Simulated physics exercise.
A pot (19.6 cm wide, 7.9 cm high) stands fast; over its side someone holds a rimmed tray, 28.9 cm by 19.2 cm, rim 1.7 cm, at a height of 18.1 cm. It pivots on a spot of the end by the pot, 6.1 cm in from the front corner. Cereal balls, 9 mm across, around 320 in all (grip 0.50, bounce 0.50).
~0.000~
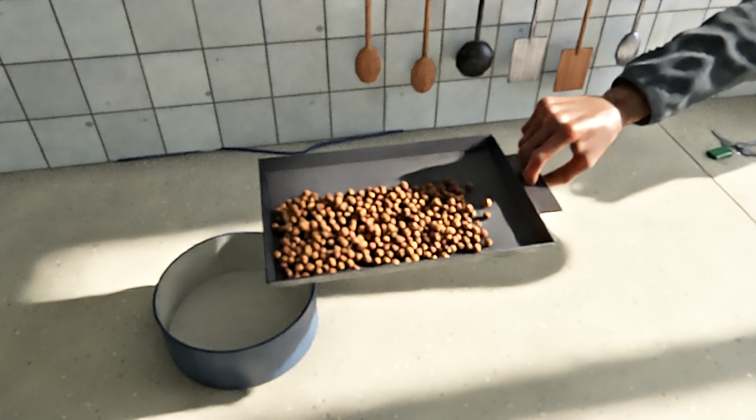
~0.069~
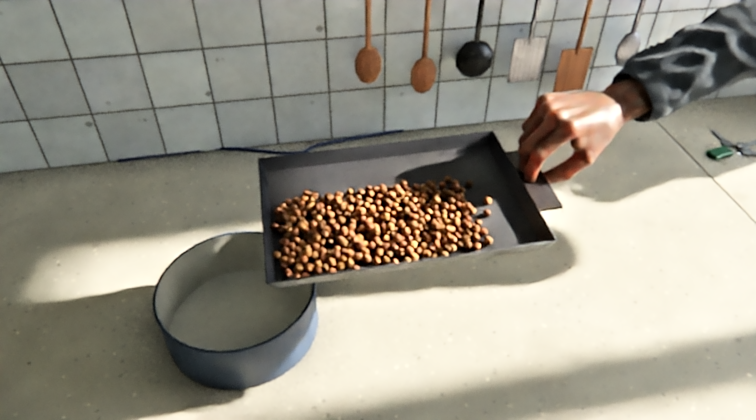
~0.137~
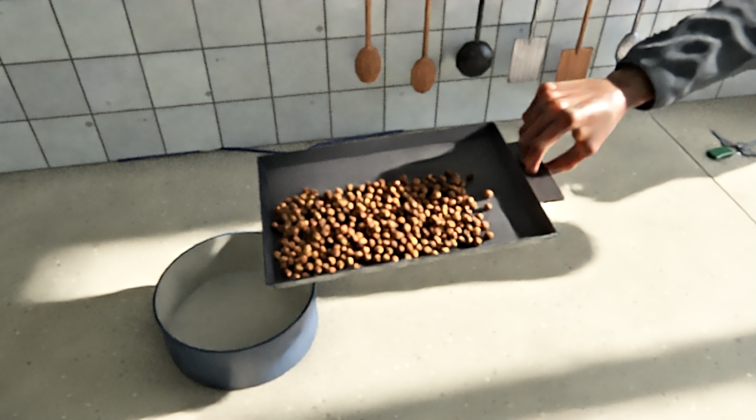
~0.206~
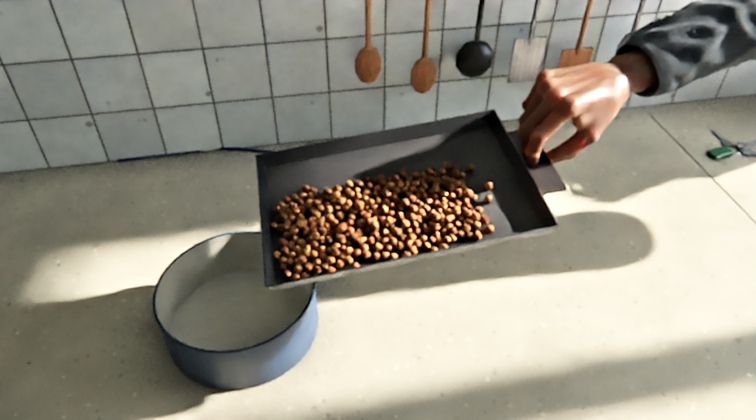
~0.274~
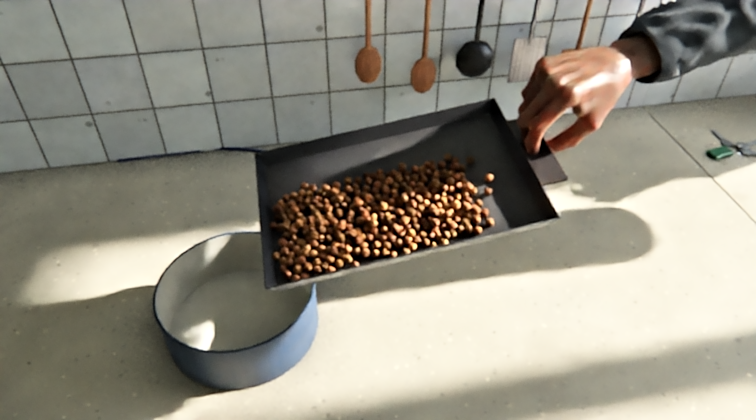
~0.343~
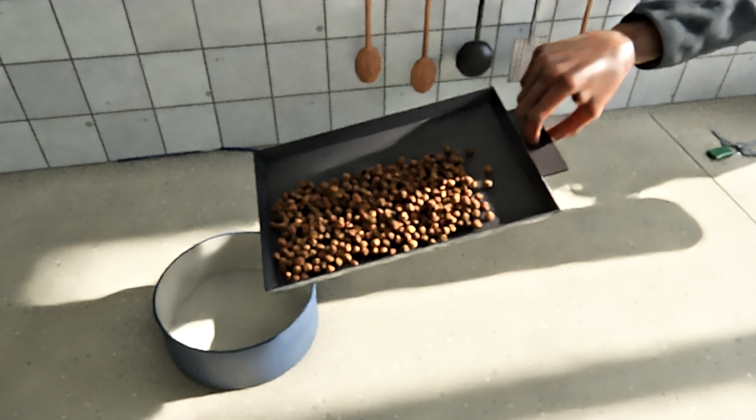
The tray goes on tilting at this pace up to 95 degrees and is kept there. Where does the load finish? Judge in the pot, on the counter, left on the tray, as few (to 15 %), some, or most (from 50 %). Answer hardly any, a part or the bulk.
In the pot: A part; on the counter: The bulk; left on the tray: Hardly any.
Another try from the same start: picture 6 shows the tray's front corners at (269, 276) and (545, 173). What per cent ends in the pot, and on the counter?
Pot 85, counter 15.
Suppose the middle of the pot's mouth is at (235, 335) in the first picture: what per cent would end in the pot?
About 95 per cent.
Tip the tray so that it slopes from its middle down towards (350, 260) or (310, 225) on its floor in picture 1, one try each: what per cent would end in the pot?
About 5 and 85 per cent.
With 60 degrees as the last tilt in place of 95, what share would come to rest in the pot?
In that case some 25 per cent.
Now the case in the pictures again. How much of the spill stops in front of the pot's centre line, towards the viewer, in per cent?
Some 100 per cent.
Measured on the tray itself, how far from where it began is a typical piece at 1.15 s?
Roughly 4 cm.
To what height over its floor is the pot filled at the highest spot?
About 2.0 cm.
Then, at 1.15 s, tilt 51 degrees; the tray holds 100 %, the pot 0 %.
After 1.69 s, tilt 77 degrees; the tray holds 25 %, the pot 20 %.
Then, at 2.28 s, tilt 95 degrees; the tray holds 0 %, the pot 35 %.
In the end, at 2.7 s, pot 35 %, counter 65 %, tray 0 %.
